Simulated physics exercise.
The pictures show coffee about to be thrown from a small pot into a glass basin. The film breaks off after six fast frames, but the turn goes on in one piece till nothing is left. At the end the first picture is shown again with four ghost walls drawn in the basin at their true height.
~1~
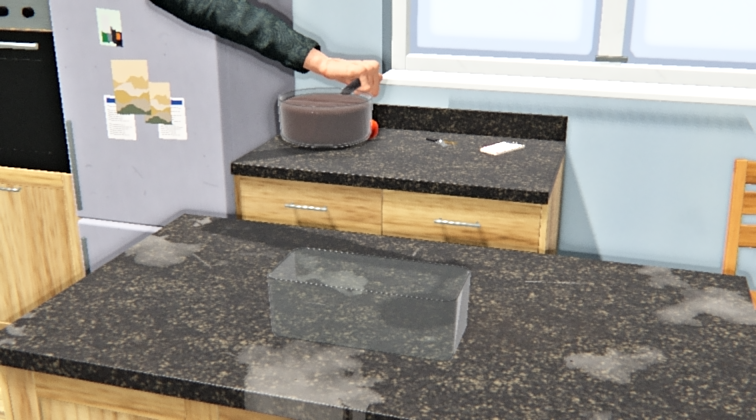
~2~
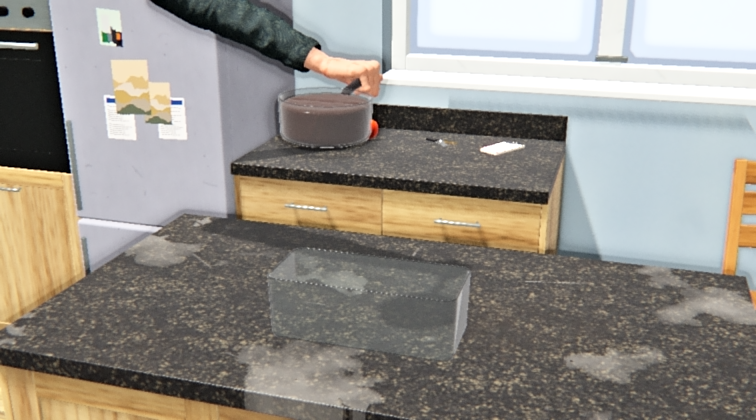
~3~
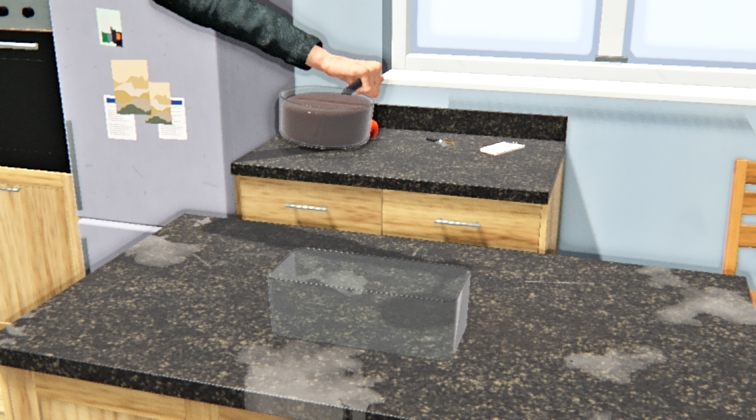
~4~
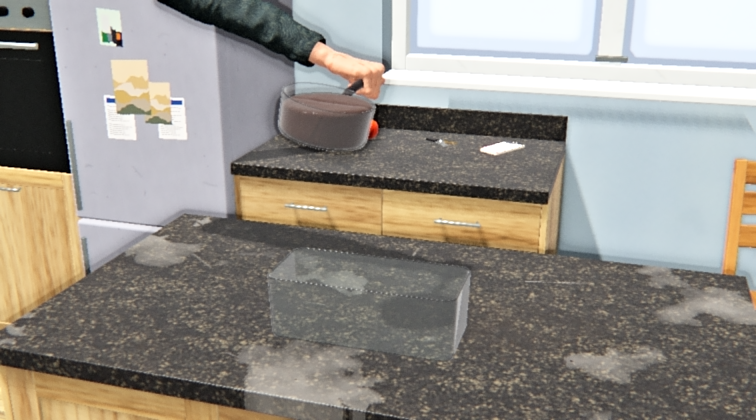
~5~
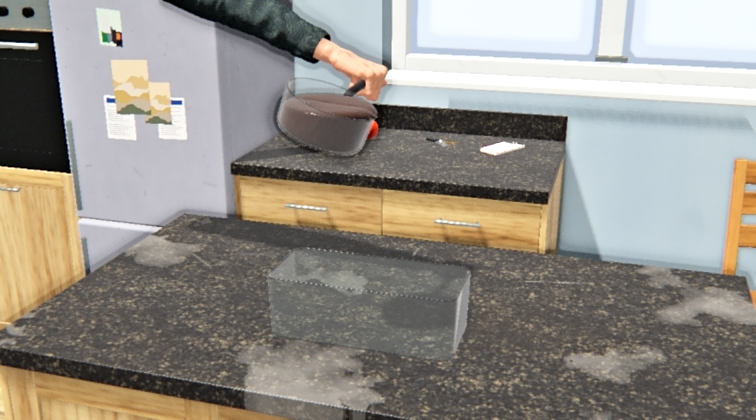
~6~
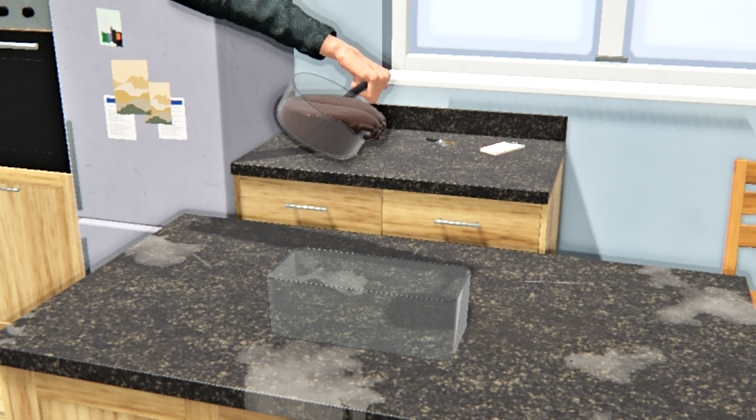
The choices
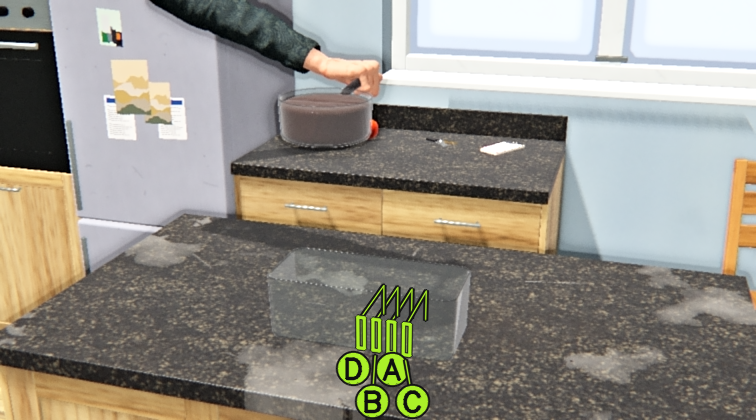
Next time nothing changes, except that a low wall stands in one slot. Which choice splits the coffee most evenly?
C.
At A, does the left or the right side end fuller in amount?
More ends on the right.
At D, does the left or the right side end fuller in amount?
The right one.
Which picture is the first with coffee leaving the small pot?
In picture 5.
On the marked copy, A at (390, 357); B at (375, 355); C at (405, 360); D at (360, 353).
Choosing A, about 30 % ends left of the wall and 65 % right of it; 5 % is lost outside.
Choosing B, about 14 % ends left of the wall and 81 % right of it; 5 % is lost outside.
Choosing C, about 48 % ends left of the wall and 47 % right of it; 5 % is lost outside.
Choosing D, about 7 % ends left of the wall and 89 % right of it; 4 % is lost outside.
